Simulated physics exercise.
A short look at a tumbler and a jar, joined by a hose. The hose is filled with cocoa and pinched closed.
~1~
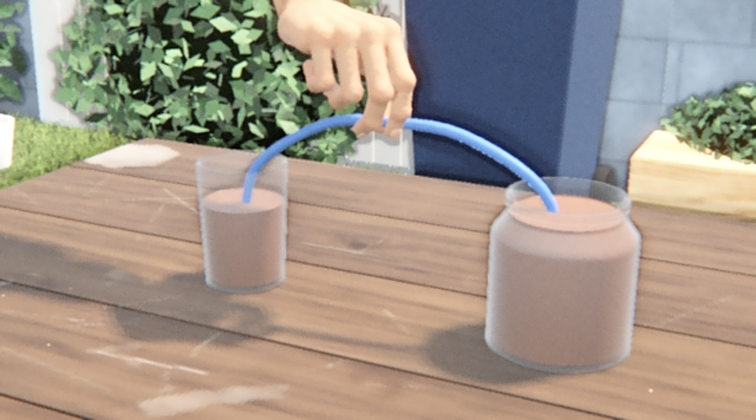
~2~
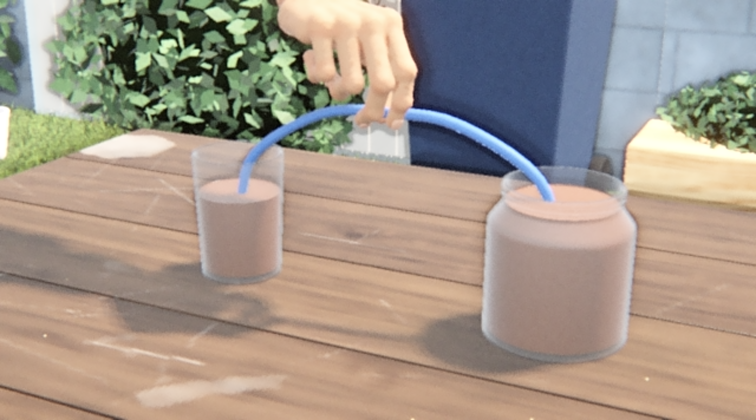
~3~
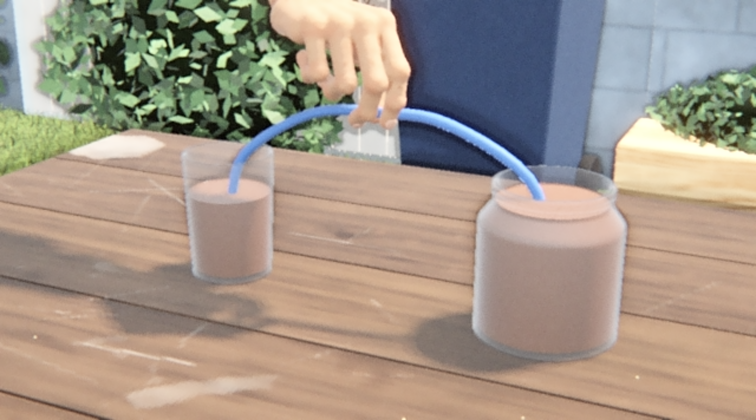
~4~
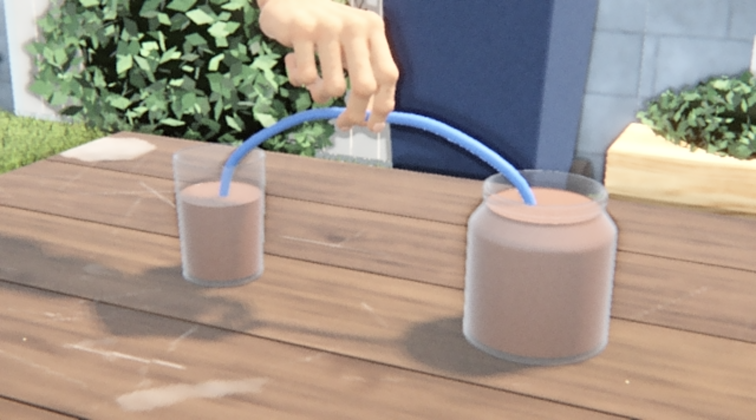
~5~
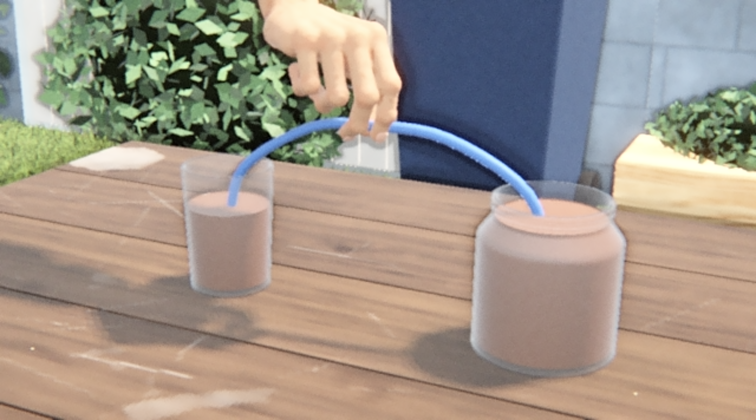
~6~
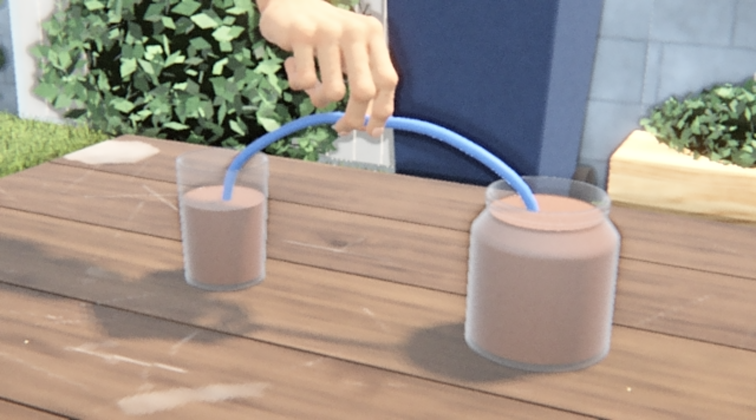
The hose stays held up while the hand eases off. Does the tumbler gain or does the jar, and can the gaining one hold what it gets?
Cocoa goes: The left one gains. Receiving: It can hold it.
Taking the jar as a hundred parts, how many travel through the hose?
About 10 in a hundred.
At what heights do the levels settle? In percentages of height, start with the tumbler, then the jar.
The first ends at 85 percent and the second at 75 percent.
Next, the tumbler is about three quarters full; the jar is about three quarters full.
Finally, the tumbler is nearly full; the jar is about three quarters full; the two surfaces are level.
